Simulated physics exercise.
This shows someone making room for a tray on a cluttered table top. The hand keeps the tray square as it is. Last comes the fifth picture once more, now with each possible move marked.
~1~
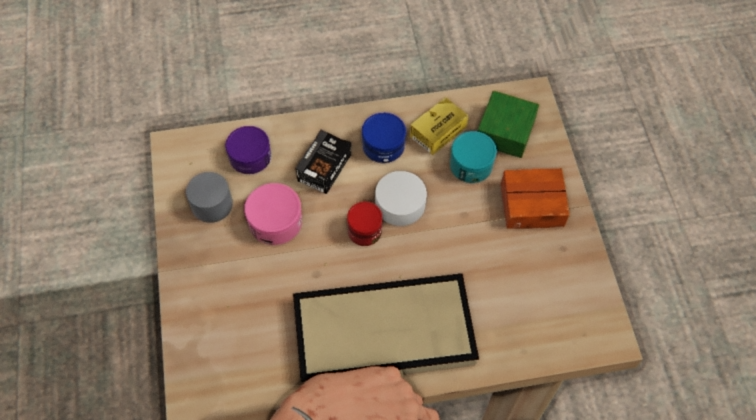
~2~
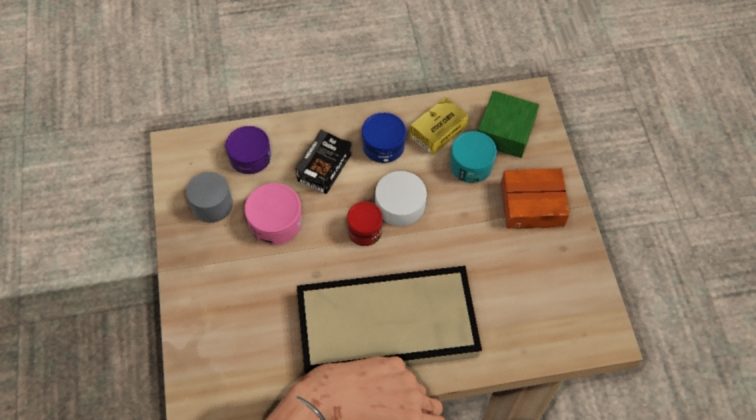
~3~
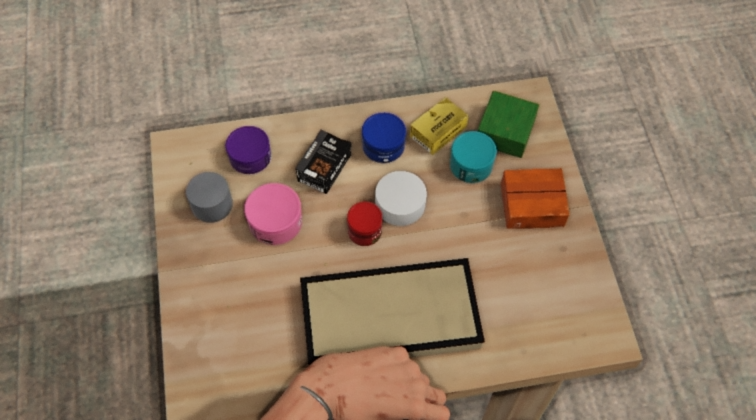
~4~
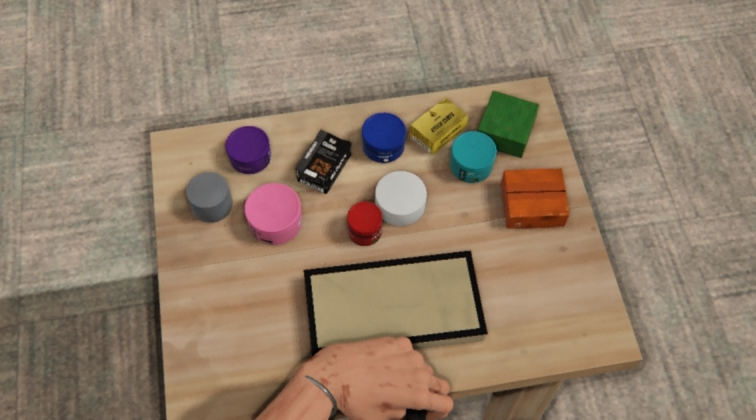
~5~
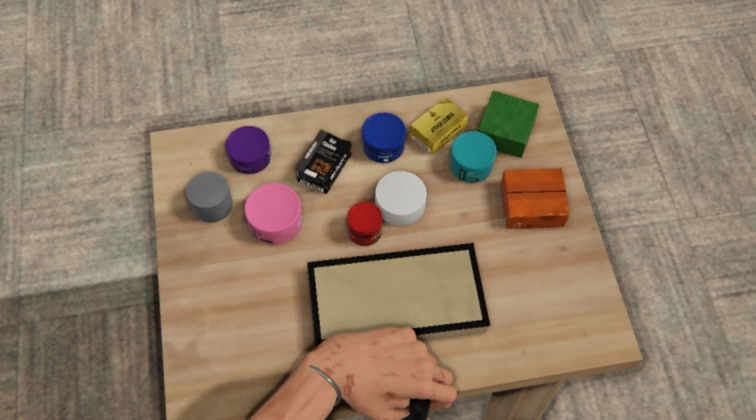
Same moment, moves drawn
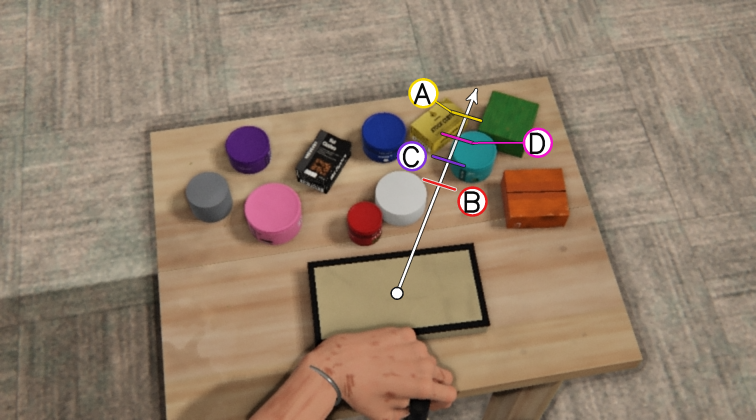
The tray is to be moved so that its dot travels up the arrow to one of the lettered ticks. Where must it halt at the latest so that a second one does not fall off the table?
No farther than C.
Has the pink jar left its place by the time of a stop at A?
By then, no.
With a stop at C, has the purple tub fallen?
By then, no.
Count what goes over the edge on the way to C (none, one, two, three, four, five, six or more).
By then, one.
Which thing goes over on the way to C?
The blue jar goes over.
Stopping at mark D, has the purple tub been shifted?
By then, no.
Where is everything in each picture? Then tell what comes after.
The first frame shows red jar (365, 224); blue jar (384, 138); pink jar (274, 214).
The second frame shows tray (388, 318); purple tub (249, 150).
The third frame shows tray (391, 309); yellow box (439, 126).
The fourth frame shows tray (394, 302); green block (507, 124).
The fifth frame shows tray (397, 294); turquoise tub (473, 158); grey pot (210, 197); red jar (365, 224).
On the marked copy, A at (466, 116); B at (440, 185); C at (448, 161); D at (457, 138); the arrow from (397, 293) to (476, 90); the white dot at (397, 293).
Taking C. A third of the way, tray (416, 246); white pot (404, 186); red jar (362, 196).
Two thirds of the way, tray (435, 199); blue jar (372, 116); yellow box (442, 117).
When it is over, tray (448, 166); blue jar over the edge; yellow box (442, 94); one fallen.
As for the rest, A drops five; B is within the limit but short; D drops two.
